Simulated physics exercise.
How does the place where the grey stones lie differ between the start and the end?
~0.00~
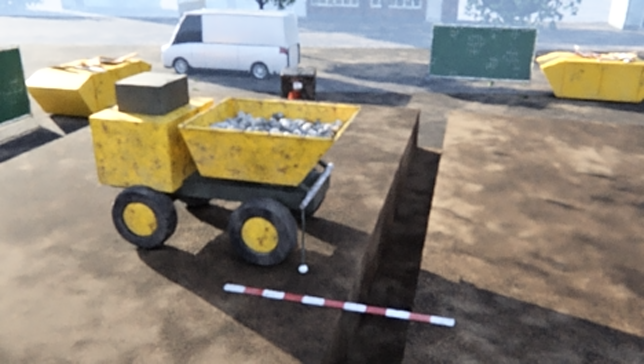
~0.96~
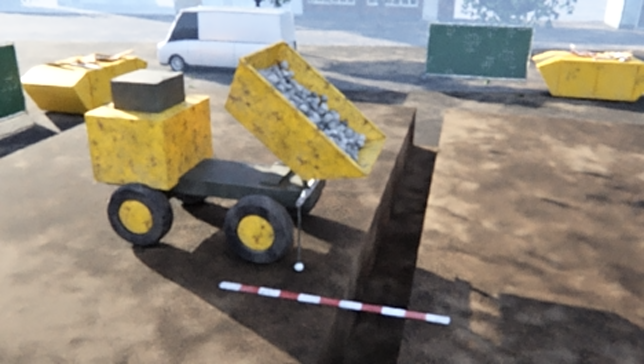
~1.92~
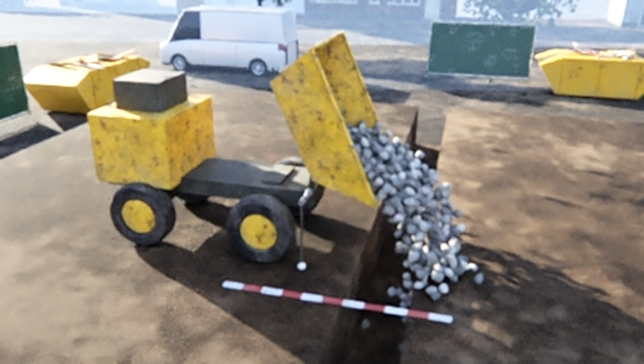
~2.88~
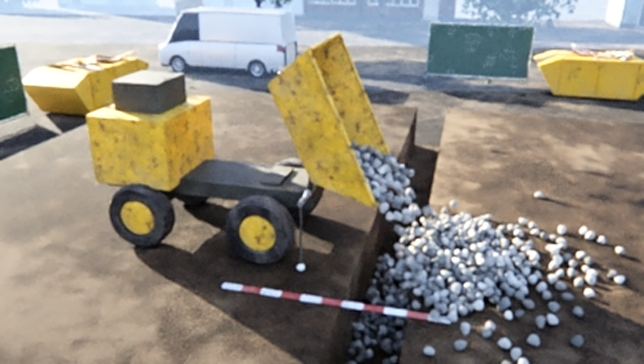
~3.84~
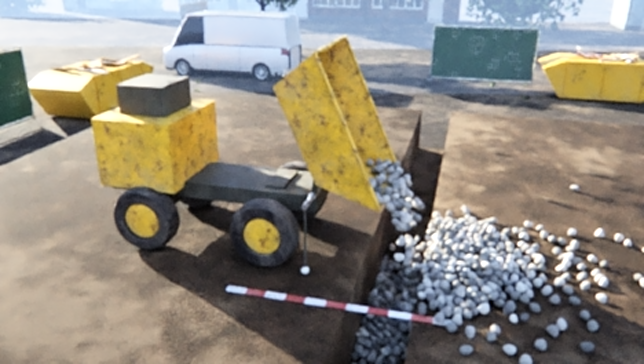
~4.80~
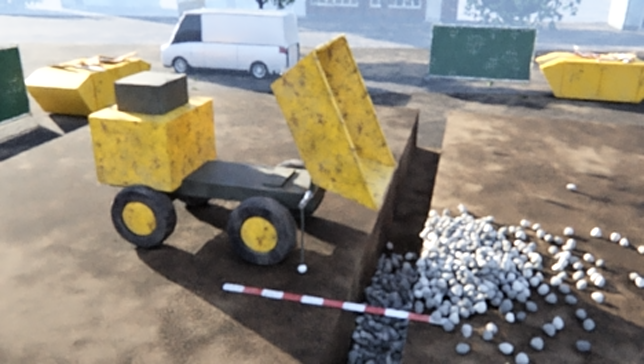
At the start the stones are heaped in the yellow skip of the dumper. At the end they lie lower and further right, partly in the trench and partly scattered on the ground beyond it.
